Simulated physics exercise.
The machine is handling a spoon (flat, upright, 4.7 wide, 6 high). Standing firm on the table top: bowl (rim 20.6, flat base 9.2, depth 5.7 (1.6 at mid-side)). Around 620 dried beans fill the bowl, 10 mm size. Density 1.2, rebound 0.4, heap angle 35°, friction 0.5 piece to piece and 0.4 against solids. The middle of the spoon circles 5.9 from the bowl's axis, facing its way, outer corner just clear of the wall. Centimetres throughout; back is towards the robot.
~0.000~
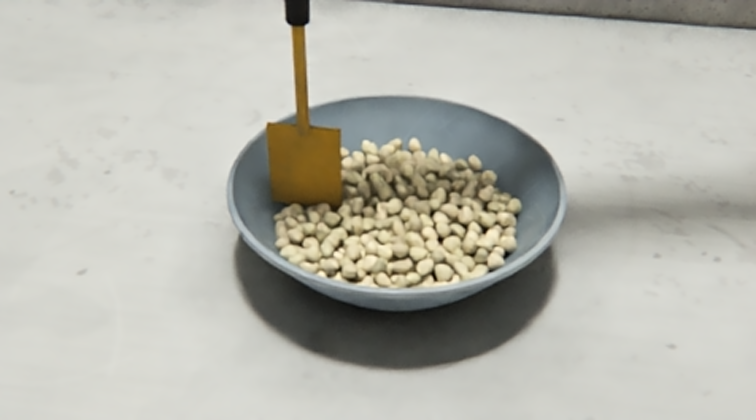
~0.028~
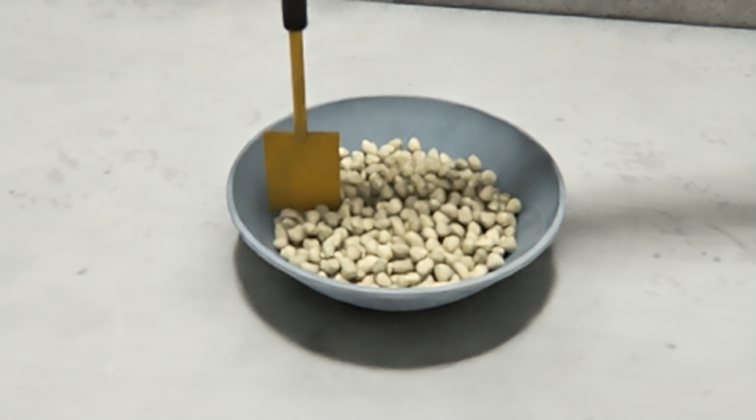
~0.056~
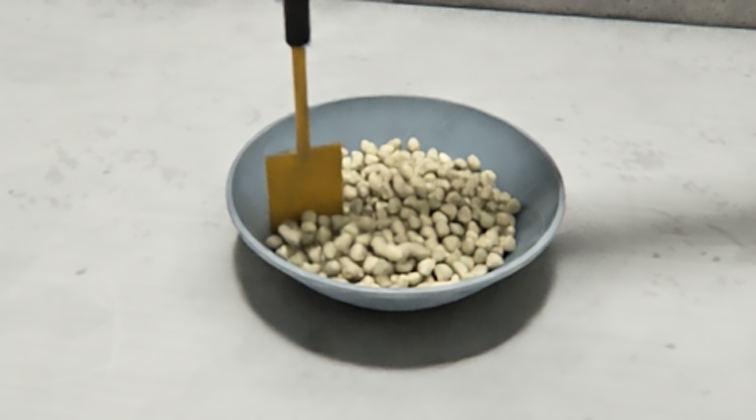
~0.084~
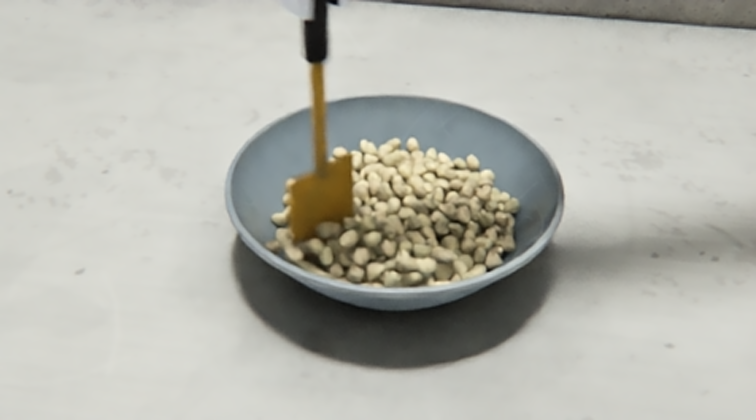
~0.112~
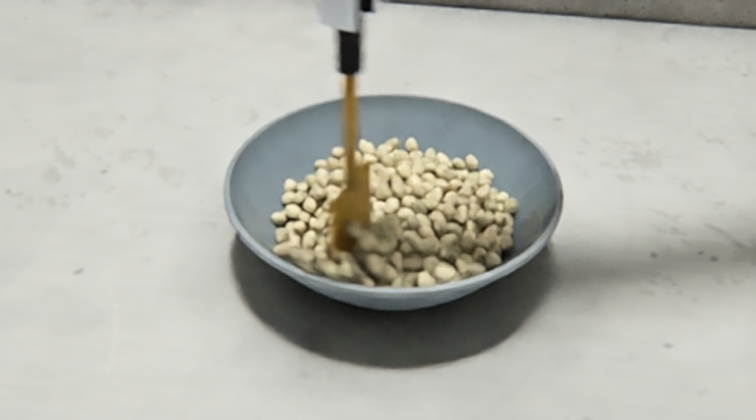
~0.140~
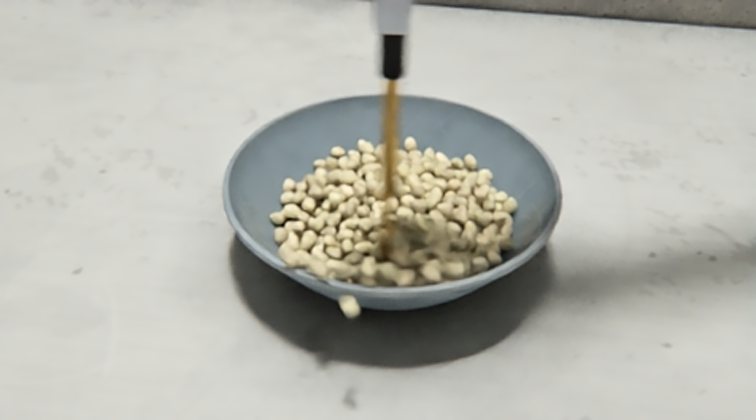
A flat yellow spoon with a black handle dipped into a blue-grey bowl of pale beans, then swept along the near side from left to right, turning edge-on as a bean popped over the rim.
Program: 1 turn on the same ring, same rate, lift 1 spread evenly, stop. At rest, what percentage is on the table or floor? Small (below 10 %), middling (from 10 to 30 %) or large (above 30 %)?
A middling share, from 10 to 30 %, ends on the table or floor.
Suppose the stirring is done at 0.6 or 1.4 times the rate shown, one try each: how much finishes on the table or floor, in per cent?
About 5 and 20 per cent.
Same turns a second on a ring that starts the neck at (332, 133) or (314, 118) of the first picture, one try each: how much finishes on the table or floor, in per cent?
Some 25 and 25 per cent.
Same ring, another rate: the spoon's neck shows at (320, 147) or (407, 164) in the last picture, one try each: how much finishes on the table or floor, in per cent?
Some 5 and 15 per cent.
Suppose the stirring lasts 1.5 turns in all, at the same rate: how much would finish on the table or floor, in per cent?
In that case some 20 per cent.
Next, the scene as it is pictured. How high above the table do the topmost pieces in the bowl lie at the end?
Roughly 5.0 cm.
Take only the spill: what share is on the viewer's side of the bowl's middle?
About 30 per cent.
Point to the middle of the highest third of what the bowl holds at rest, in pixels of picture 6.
At about (379, 212).
By 0.27 s, 195° round, highest piece 9 above the table; 588 in the bowl, 7 on the table or floor, 26 in flight or on the tool.
By 0.39 s, 294° round, highest piece 9 above the table; 551 in the bowl, 36 on the table or floor, 34 in flight or on the tool.
By 0.65 s, 0° round, highest piece 5 above the table; 530 in the bowl, 90 on the table or floor, 1 in flight or on the tool.
By 1.35 s, 0° round, highest piece 5 above the table; 530 in the bowl, 91 on the table or floor.
Final count, 530 in the bowl, 91 on the table or floor. That is 15 % on the table or floor.
